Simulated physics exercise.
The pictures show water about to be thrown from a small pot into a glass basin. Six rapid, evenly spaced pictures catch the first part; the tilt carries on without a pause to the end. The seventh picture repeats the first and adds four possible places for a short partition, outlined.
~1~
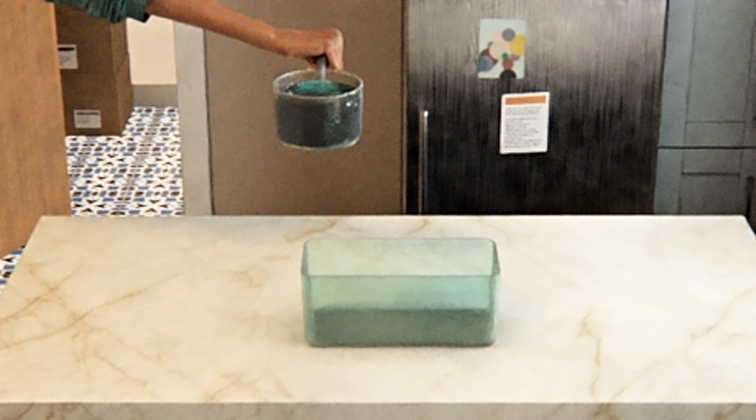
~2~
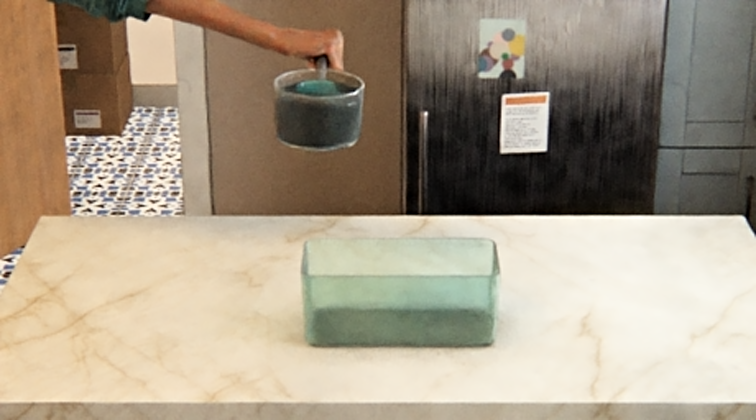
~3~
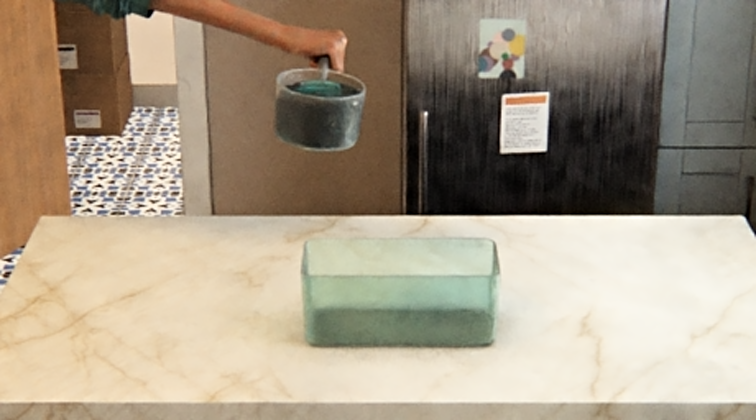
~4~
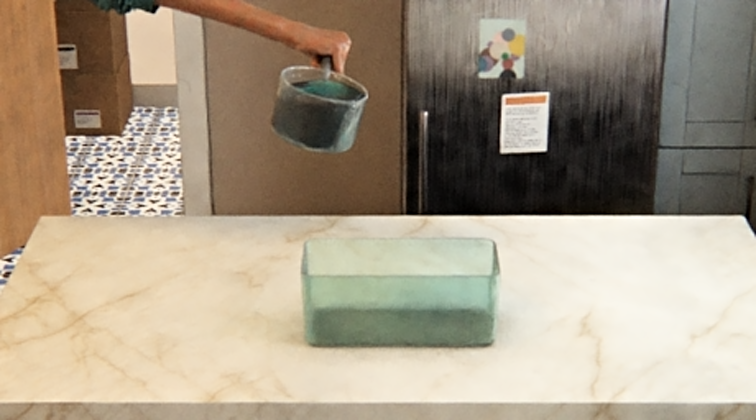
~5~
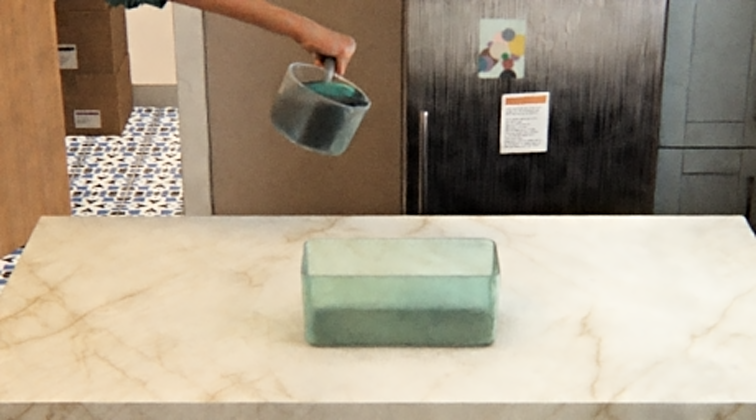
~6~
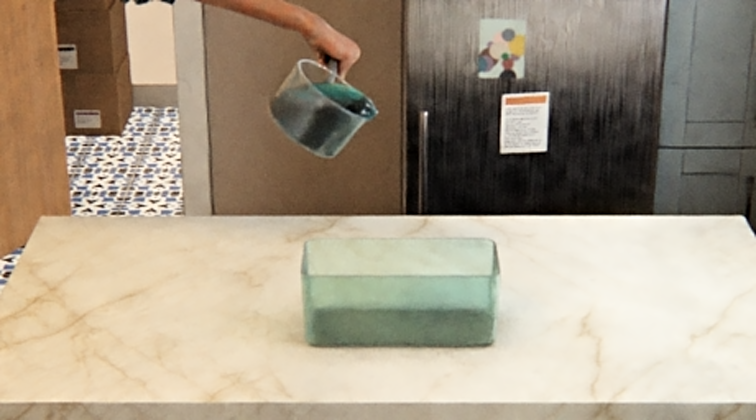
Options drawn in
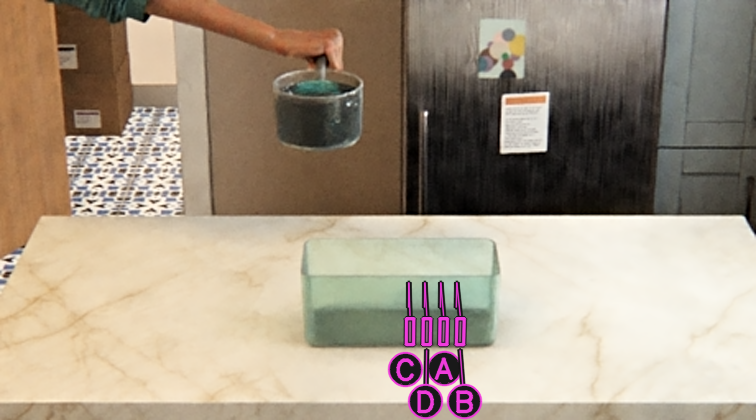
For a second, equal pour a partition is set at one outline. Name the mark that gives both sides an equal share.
The answer is position D.
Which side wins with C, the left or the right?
More ends on the right.
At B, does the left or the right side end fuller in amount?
The left side.
On the marked copy, A at (443, 350); B at (460, 350); C at (409, 350); D at (426, 350).
With A, about 84 % ends left of the wall and 11 % right of it; 5 % is lost outside.
With B, about 89 % ends left of the wall and 7 % right of it; 4 % is lost outside.
With C, about 17 % ends left of the wall and 80 % right of it; 3 % is lost outside.
With D, about 48 % ends left of the wall and 50 % right of it.
